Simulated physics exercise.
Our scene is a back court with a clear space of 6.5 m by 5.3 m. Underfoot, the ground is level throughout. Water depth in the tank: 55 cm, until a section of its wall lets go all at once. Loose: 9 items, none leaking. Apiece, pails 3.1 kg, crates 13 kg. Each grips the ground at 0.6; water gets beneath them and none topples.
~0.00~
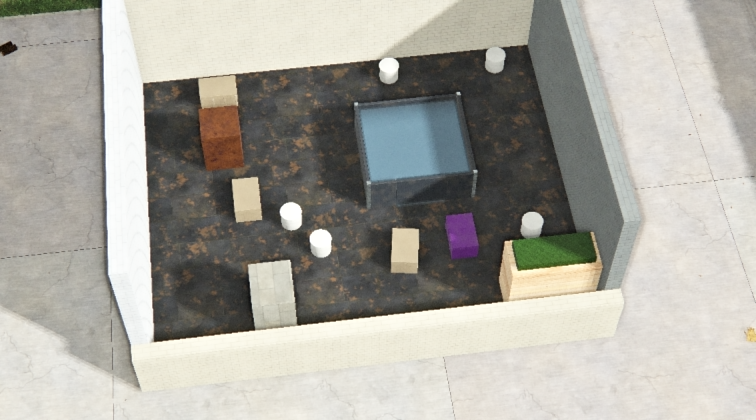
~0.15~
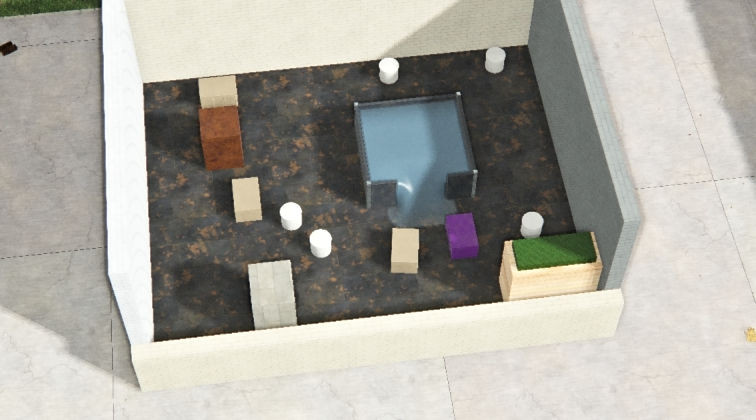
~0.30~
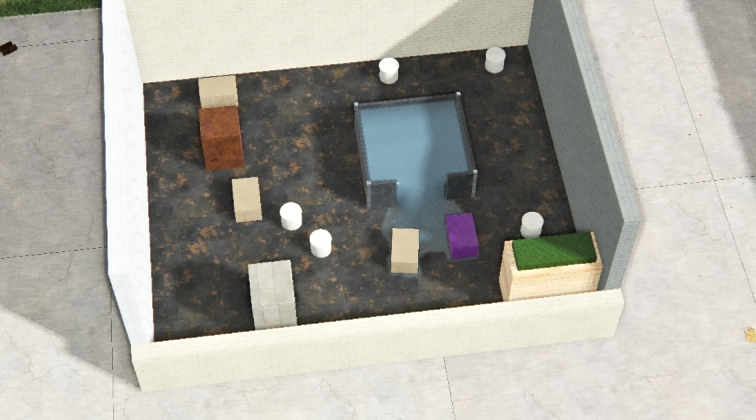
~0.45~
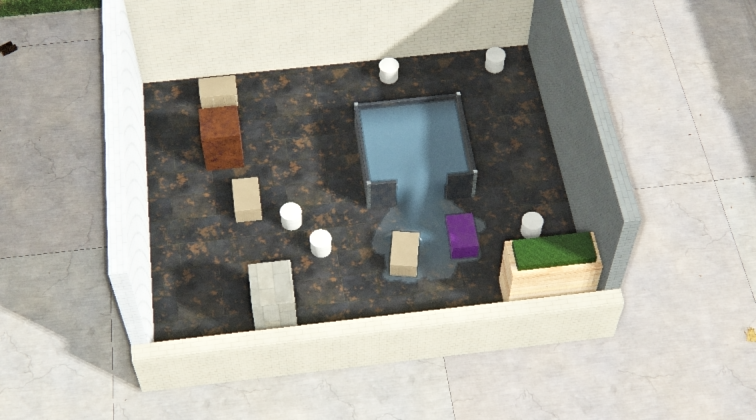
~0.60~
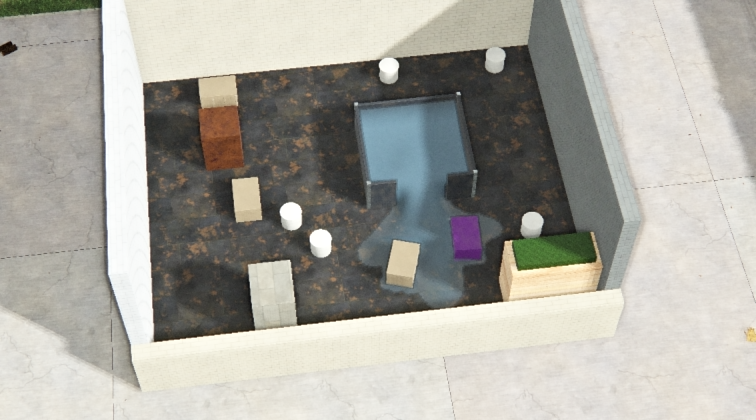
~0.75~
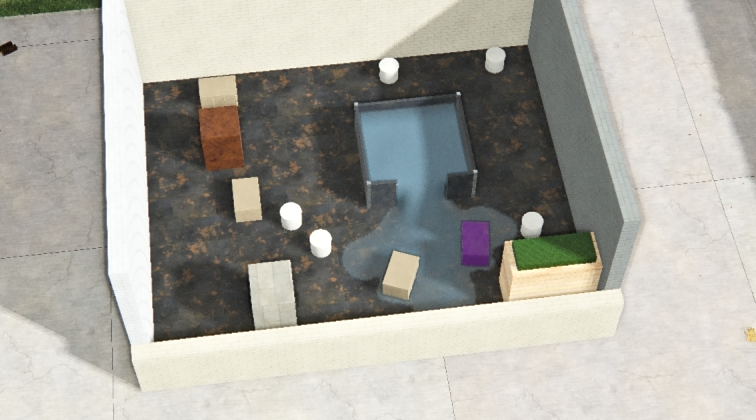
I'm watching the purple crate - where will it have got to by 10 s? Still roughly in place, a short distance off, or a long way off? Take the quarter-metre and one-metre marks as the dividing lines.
By then it is a long way off.
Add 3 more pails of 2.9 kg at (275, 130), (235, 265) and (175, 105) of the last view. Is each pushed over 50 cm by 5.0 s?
Well, in that order it's lower, lower and lower.
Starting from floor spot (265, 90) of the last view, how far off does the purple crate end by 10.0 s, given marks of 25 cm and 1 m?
Outcome: It sits still.
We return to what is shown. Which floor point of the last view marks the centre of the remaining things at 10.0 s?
At about (360, 149).
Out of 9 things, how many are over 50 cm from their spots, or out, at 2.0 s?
That would be 2.
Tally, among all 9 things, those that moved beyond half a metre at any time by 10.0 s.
6.
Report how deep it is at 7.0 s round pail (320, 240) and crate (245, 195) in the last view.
1 and 4 cm.
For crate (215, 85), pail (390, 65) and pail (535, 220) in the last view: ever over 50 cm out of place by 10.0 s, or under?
In turn: Under, short of it, past it.
After 2.0 s the purple crate is near (562, 244), 1.5 m from its start, aground; 0 afloat.
After 4.5 s the purple crate is near (530, 160), 1.7 m from its start, aground; 0 afloat.
After 7.0 s the purple crate is near (525, 154), 1.8 m from its start, aground; 0 afloat.
After 10.0 s the purple crate is near (525, 154), 1.8 m from its start, aground; 0 afloat.
